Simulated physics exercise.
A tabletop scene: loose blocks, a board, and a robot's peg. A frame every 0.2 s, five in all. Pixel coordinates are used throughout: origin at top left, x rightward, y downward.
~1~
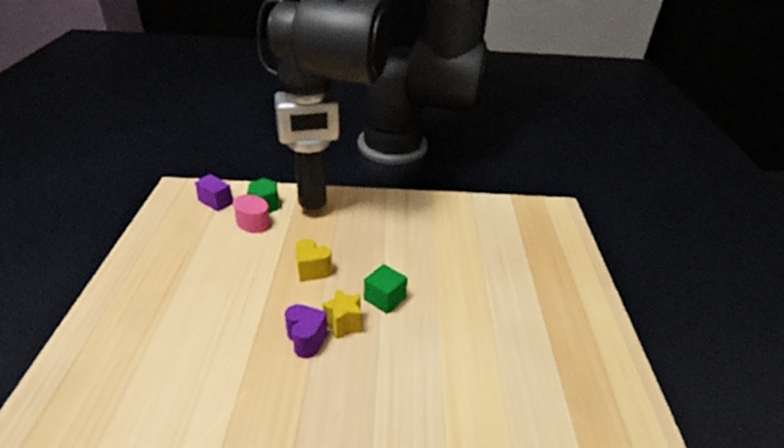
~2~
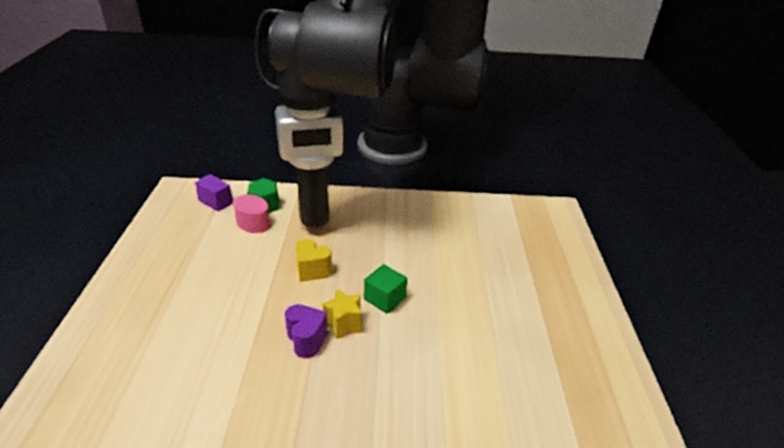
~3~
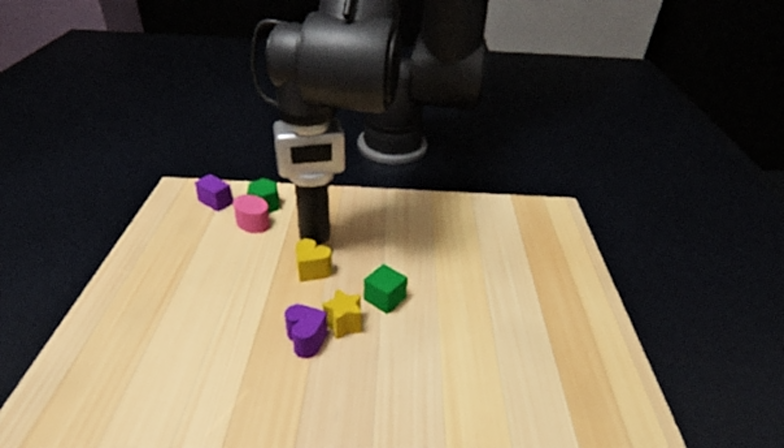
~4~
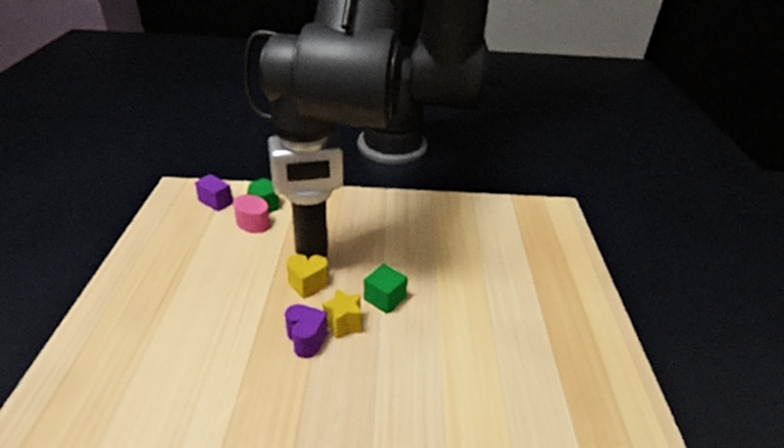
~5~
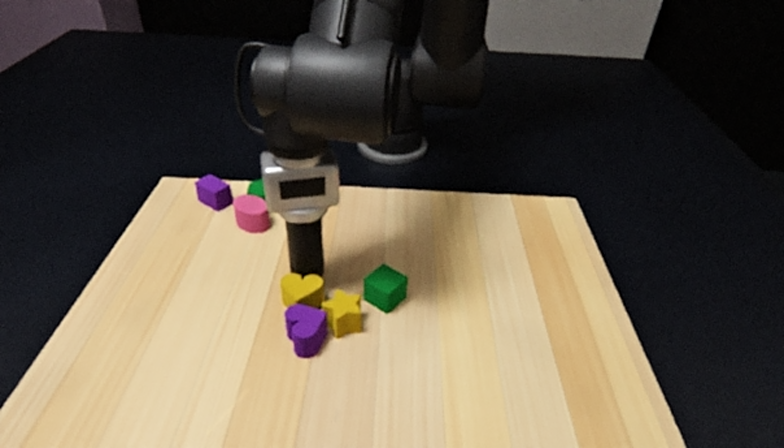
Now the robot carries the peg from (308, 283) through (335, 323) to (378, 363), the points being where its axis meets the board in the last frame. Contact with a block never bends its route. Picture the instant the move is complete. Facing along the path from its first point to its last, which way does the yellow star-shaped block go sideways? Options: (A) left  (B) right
I'll go with A - left.
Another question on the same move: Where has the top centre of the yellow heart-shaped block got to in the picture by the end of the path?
It is at (298, 306).
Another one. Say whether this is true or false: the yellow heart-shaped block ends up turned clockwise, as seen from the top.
It is true.
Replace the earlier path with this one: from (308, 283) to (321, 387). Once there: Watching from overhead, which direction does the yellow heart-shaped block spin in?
With the clock.
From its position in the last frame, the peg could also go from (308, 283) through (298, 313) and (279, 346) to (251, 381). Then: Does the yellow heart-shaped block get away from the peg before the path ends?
I believe not.
The first path, step by step. One third of the way, peg at (325, 299); yellow heart-shaped block at (297, 303), turned 45° clockwise; purple heart-shaped block at (297, 331), turned 30° anticlockwise; yellow star-shaped block at (348, 305).
Two thirds of the way, peg at (348, 326); yellow heart-shaped block at (298, 306), turned 60° clockwise; purple heart-shaped block at (294, 336), turned 30° anticlockwise; yellow star-shaped block at (376, 331).
At the end, peg at (379, 352); yellow heart-shaped block at (298, 306), turned 60° clockwise; purple heart-shaped block at (294, 336), turned 30° anticlockwise; yellow star-shaped block at (411, 357); green four-sided block unmoved.
